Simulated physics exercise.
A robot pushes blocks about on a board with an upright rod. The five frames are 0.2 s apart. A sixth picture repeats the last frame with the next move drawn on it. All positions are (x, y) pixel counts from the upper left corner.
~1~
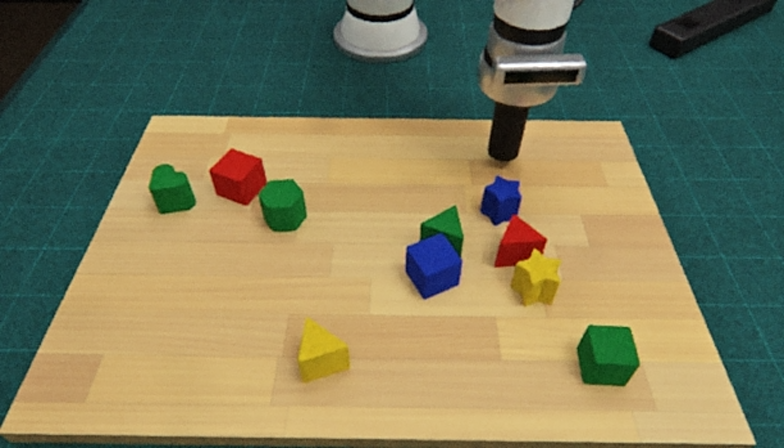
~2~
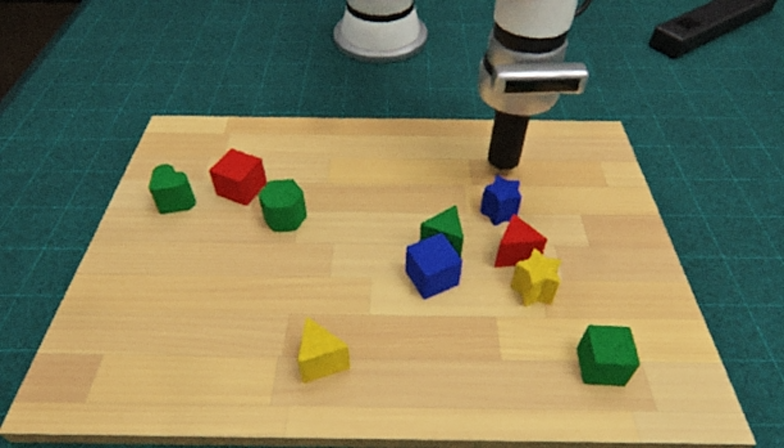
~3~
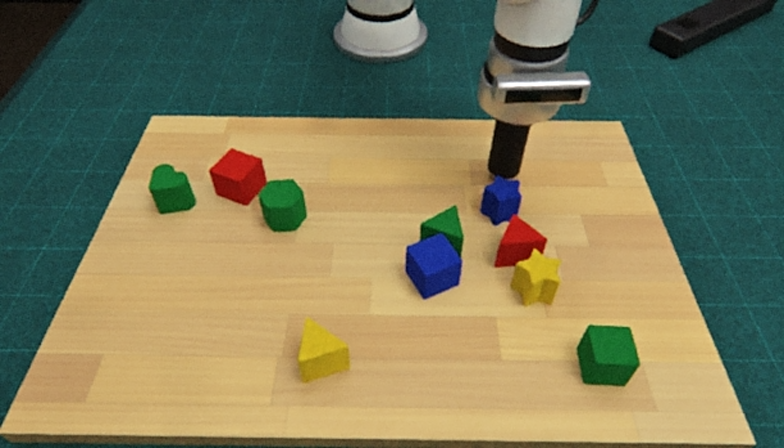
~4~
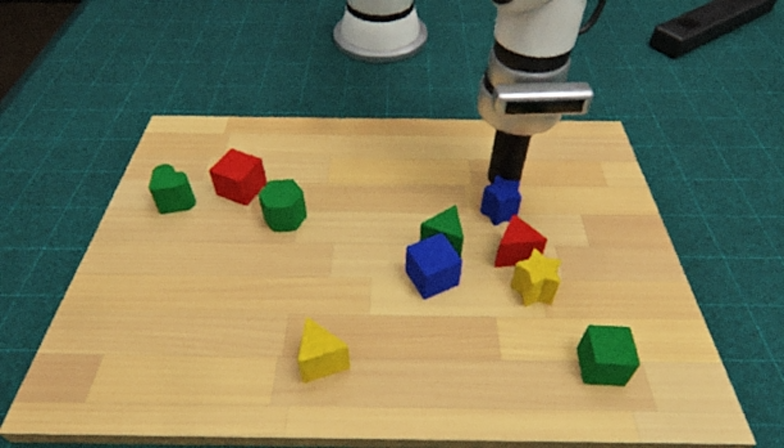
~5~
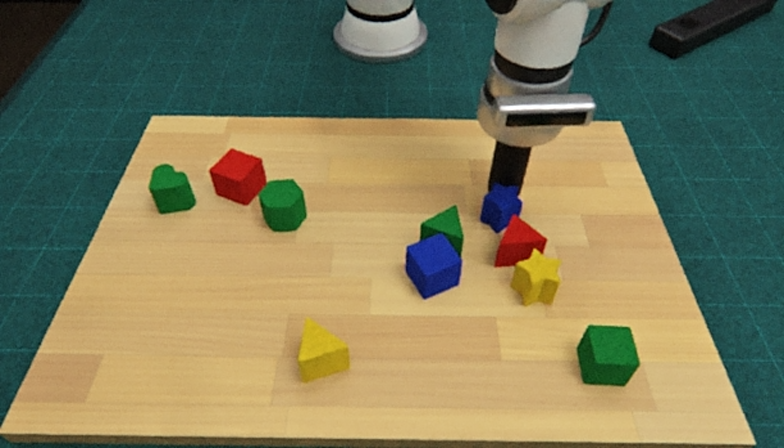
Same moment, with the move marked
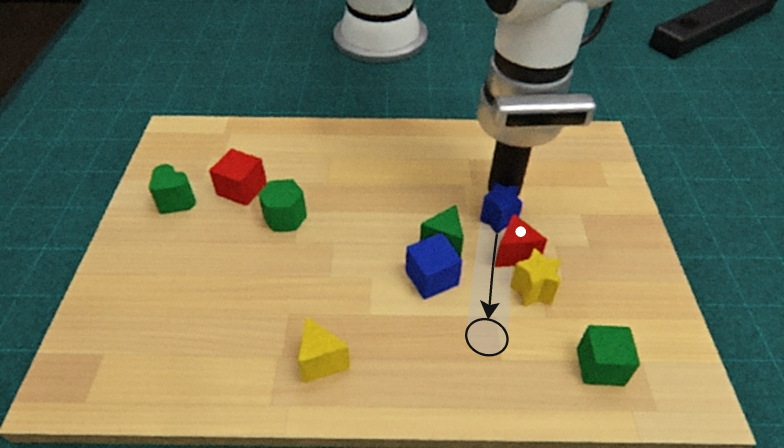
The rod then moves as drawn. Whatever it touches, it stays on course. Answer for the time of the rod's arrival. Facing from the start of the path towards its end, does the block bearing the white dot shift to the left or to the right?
Its sideways move is to the left.
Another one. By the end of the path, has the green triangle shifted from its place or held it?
It sits in its place.
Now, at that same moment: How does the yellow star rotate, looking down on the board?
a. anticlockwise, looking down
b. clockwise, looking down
The one that fits is a, anticlockwise, looking down.
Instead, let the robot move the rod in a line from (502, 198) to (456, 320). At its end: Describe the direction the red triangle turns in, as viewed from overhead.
Counter-clockwise, from overhead.
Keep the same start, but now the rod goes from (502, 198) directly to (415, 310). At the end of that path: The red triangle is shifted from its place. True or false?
The statement is correct.
Path on the board, from (502, 198) directly to (487, 337); the dot is on the red triangle.
The first path, step by step. One third of the way, rod (498, 229); blue star (490, 236), turned 15° clockwise; red triangle (521, 260), turned 55° anticlockwise; yellow star (552, 277), turned 20° anticlockwise.
Two thirds of the way, rod (494, 275); blue square block (427, 258), turned 25° clockwise; blue star (467, 279), turned 55° clockwise; red triangle (519, 286), turned 90° anticlockwise; yellow star (556, 280), turned 40° anticlockwise.
At the end, rod (489, 328); blue square block (425, 260), turned 35° clockwise; green triangle in place; blue star (448, 299), turned 125° clockwise; red triangle (532, 312), turned 125° anticlockwise; yellow star (556, 280), turned 40° anticlockwise.
